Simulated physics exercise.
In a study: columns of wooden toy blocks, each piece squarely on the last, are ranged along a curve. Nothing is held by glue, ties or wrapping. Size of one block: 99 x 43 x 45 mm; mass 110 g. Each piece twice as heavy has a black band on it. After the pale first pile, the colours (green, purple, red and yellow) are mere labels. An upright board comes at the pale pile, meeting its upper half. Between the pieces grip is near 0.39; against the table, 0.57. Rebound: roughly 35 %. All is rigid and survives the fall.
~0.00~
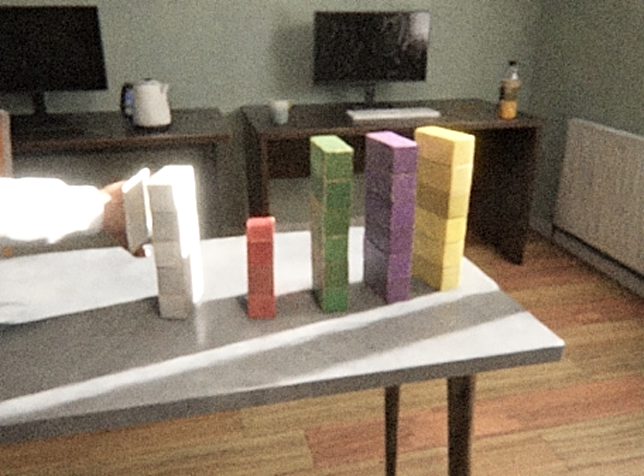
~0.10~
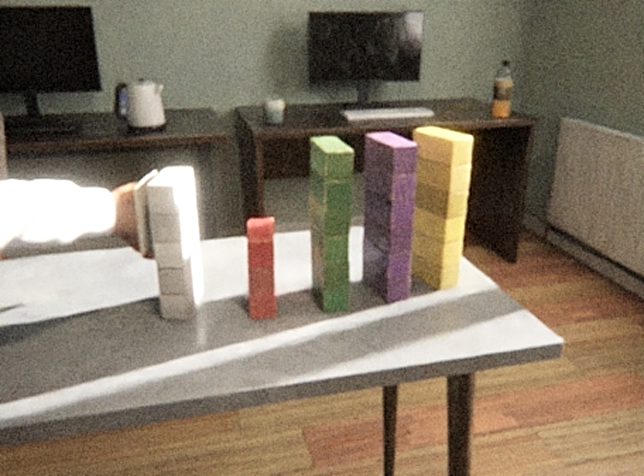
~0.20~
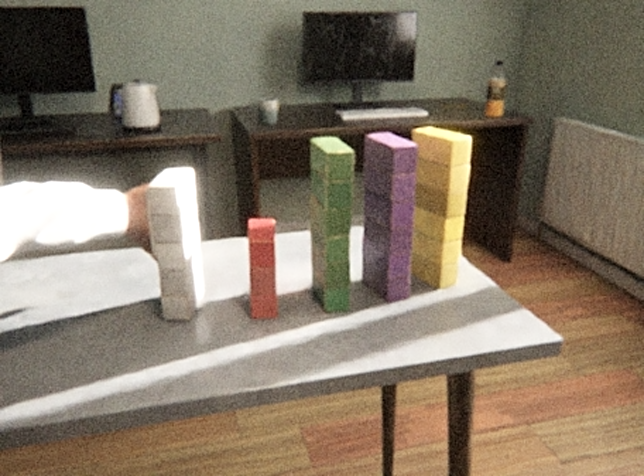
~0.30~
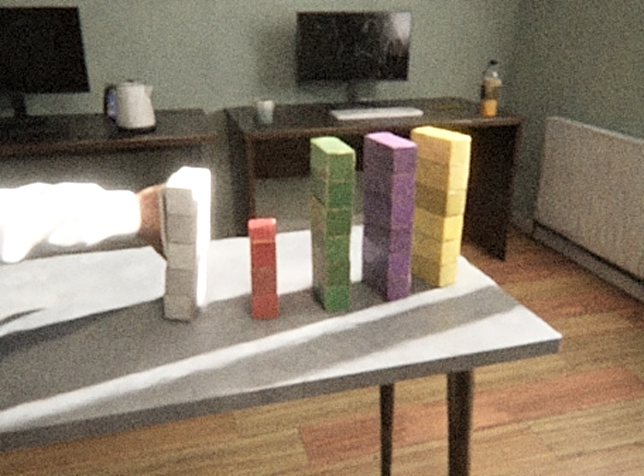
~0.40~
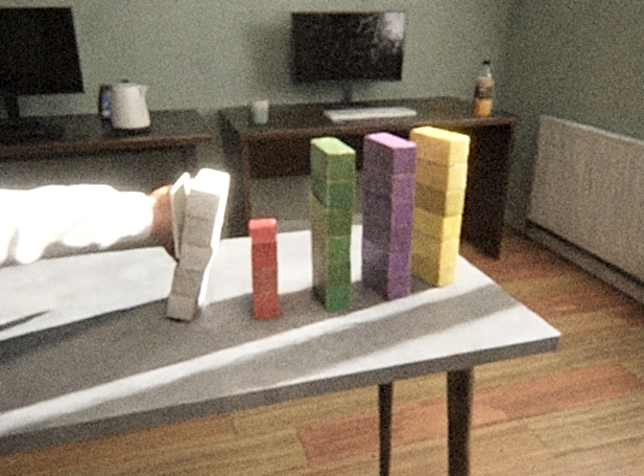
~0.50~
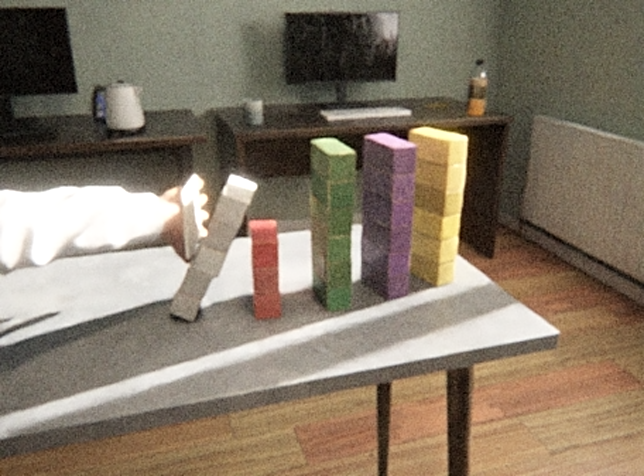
A hand with a flat board pushes the pale block stack, which leans right toward the red one.
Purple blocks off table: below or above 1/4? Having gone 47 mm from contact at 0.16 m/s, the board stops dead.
Above.
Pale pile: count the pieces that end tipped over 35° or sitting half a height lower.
Tally of pale pieces: 5.
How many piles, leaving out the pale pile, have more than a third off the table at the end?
It adds up to 2.
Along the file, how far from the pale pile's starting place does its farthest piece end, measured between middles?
Roughly 34 cm along.
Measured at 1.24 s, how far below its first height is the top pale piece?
Some 8 centimetres.
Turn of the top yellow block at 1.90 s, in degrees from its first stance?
Something like 110°, give or take.
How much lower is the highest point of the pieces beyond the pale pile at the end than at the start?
Drop: Around 13 cm.
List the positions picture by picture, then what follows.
In the first picture (pixels give the middle of a visible side; the camera moves round a little), board (126, 212) 32 mm short; top purple block (379, 154); top yellow block (433, 148); none of the others has stirred.
Board (138, 213) 16 mm short; top purple block (379, 154), in the second picture.
Board (150, 215) 1 mm in; top purple block (379, 155), in the third picture.
Board (161, 216) 16 mm in, top of the pale pile leaning 4°; top purple block (378, 155); none of the others has stirred, in the fourth picture.
Board (173, 217) 32 mm in, top of the pale pile leaning 12°; top purple block (378, 155); none of the others has stirred, in the fifth picture.
Board (184, 218) 46 mm in, top of the pale pile leaning 24°; top purple block (378, 155); top red block (266, 256); none of the others has stirred, in the sixth picture.
After 1.24 s, 5 of the pale pile down; none of the 6 purple blocks off the table (0 of 21 in all colours); top purple block 24° from how it stood, 14 mm lower; top red block 31° from how it stood, 28 mm lower.
After 1.90 s, 5 of the pale pile down; 2 of the 6 purple blocks off the table (6 of 21 in all colours); top purple block upside down; top green block on its side.
In the end (2.6 s), 5 of the pale pile down; 3 of the 6 purple blocks off the table (7 of 21 in all colours); top purple block 97 cm lower; top green block on its side. That is 50 per cent. From the last view, middles, top green block near (452, 423).
